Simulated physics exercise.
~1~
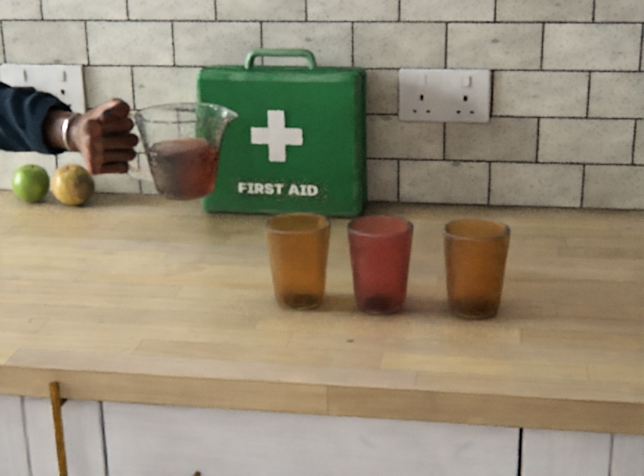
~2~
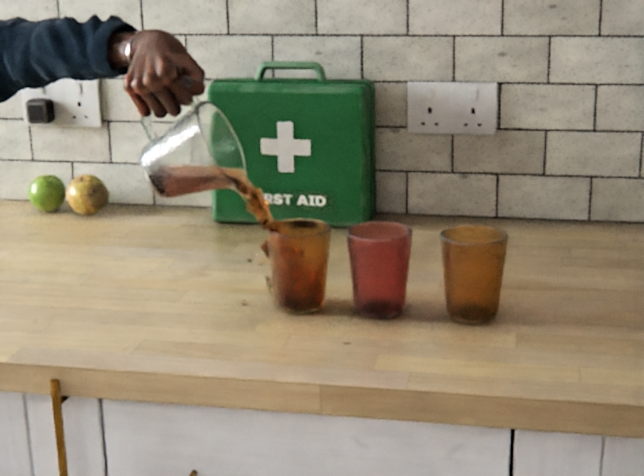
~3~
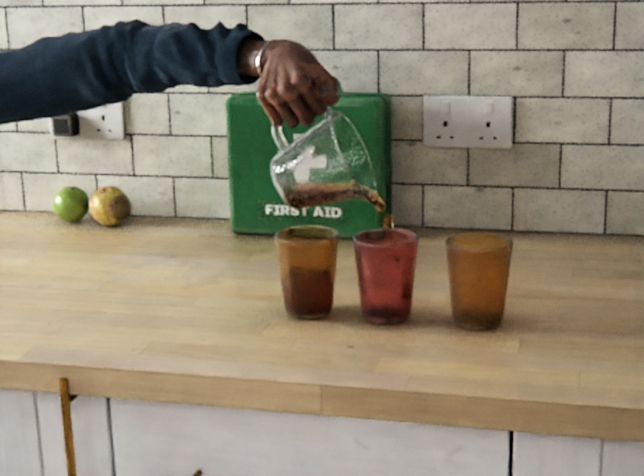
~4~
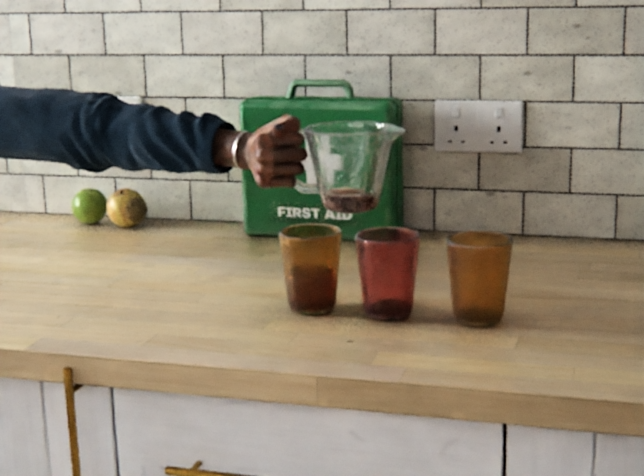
A glass jug of tea, held by a hand in a dark sleeve, tips and pours into the left of three tumblers, then moves right, pouring a little into the middle one, before returning nearly level with some tea left and the right tumbler empty.
